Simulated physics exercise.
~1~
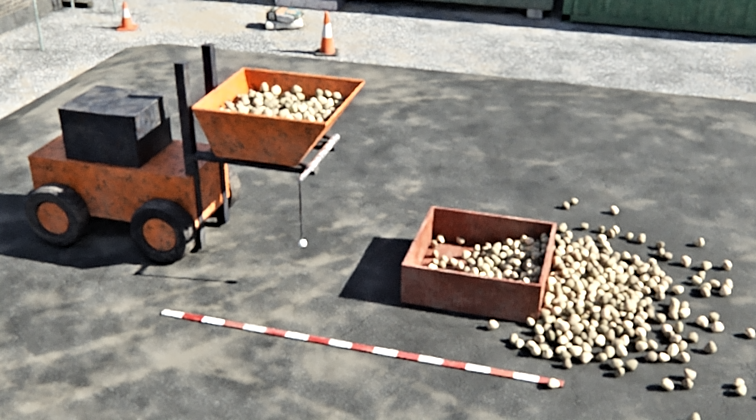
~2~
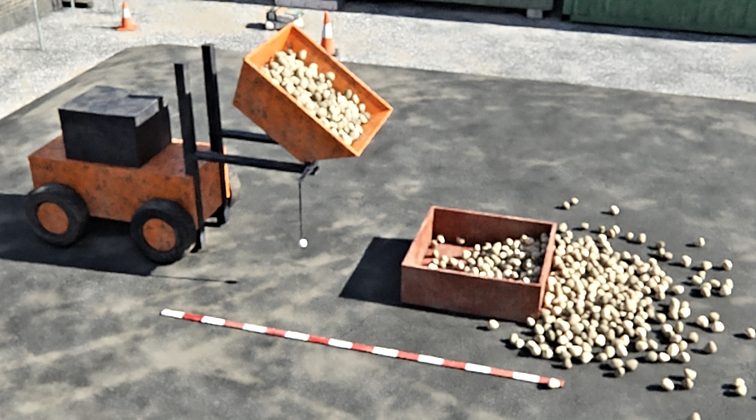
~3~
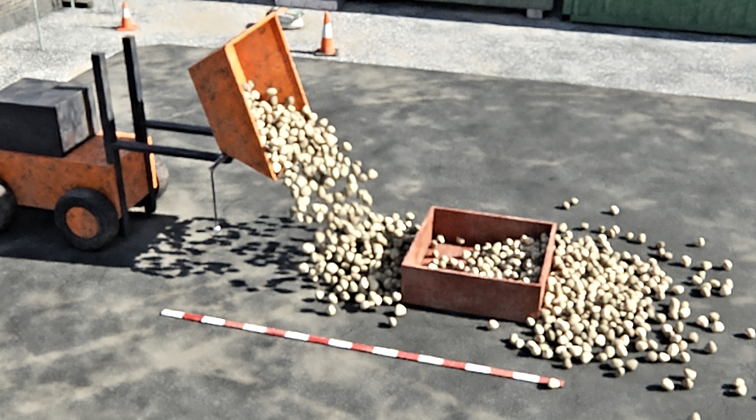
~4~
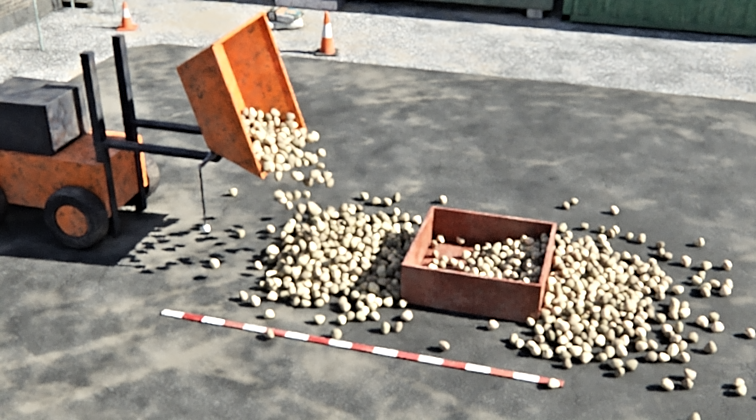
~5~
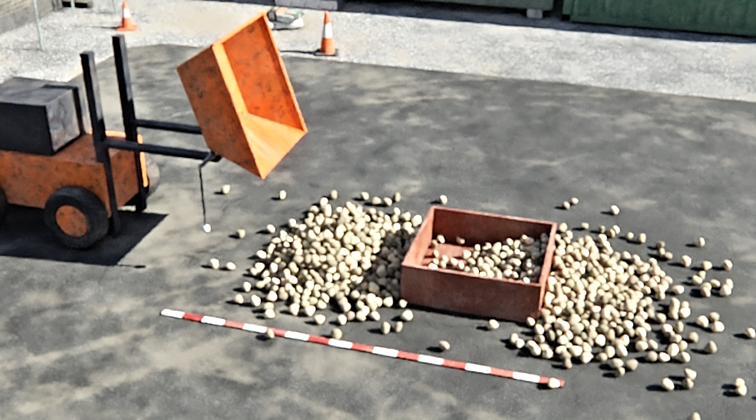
An orange forklift tipped its raised skip of pale, rounded stones while backing away to the left, so the whole load poured onto the ground short of the reddish bin, leaving the skip empty and a fresh heap opposite the earlier spill.
